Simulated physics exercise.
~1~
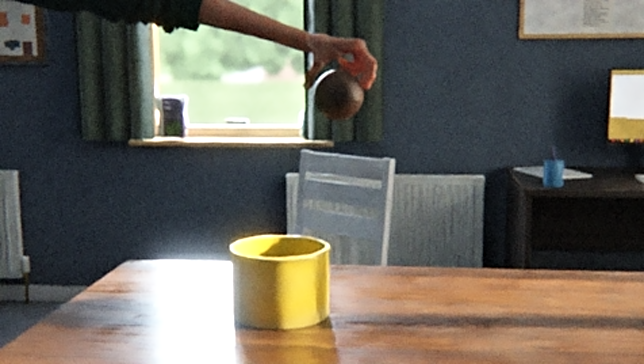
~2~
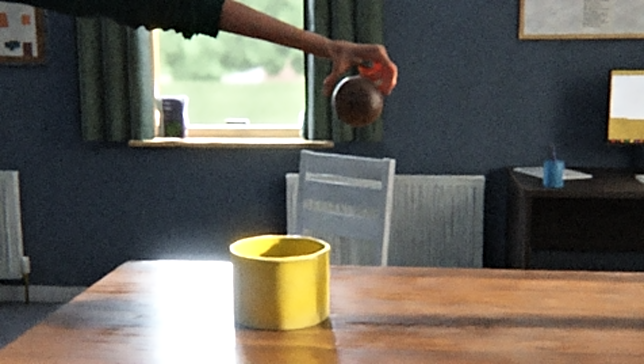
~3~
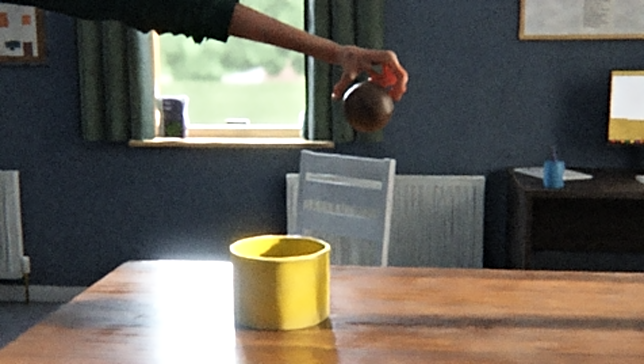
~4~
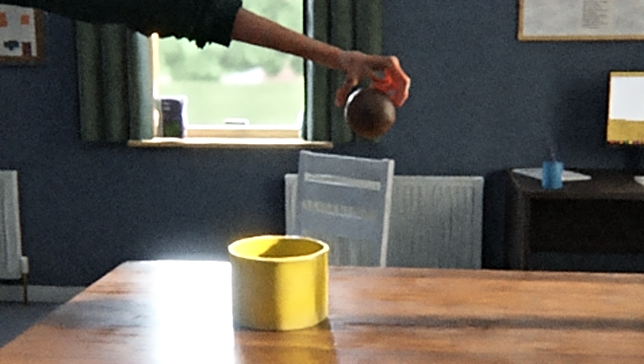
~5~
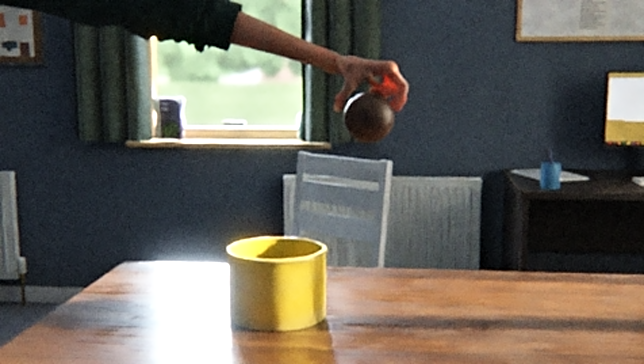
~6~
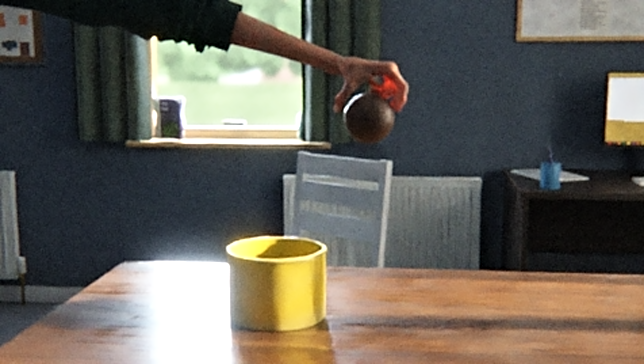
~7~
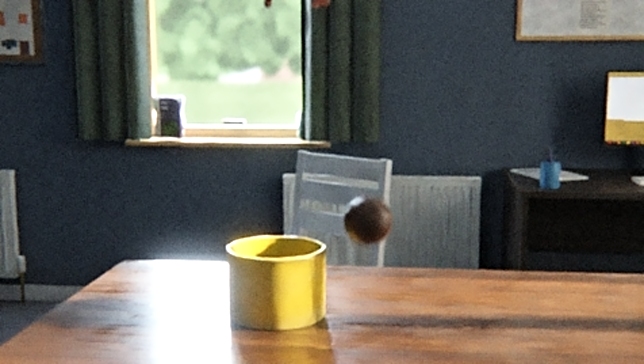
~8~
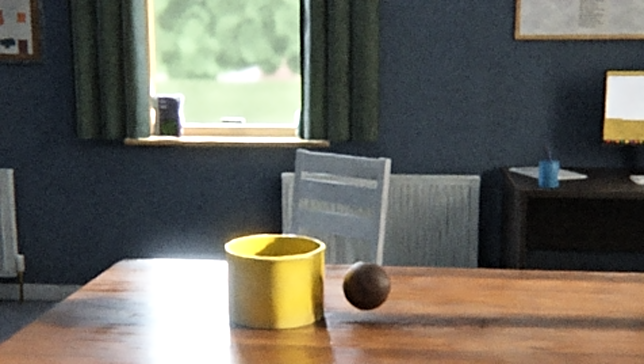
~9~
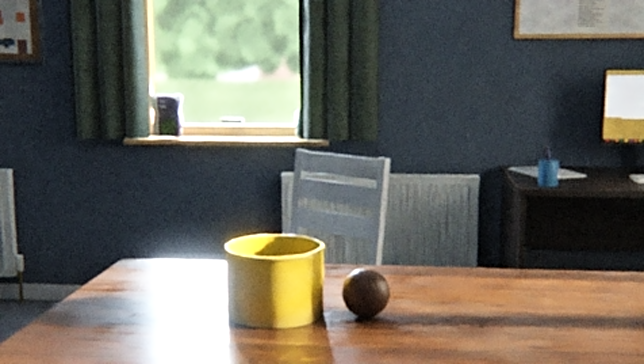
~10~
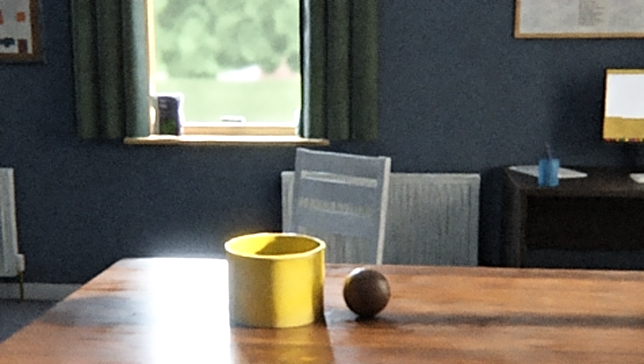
At the start, a hand reaches in from the upper left, holding a brown ball above a wooden table where a yellow bucket stands, with a window and a pale chair behind. The hand carries the ball a little to the right and slightly down, then holds it still, just right of the bucket. The fingers let go and the arm draws back out of view as the ball drops past the chair. It misses the bucket and lands on the tabletop beside it. The ball ends up resting just to the right of the bucket, which stays in its place throughout.
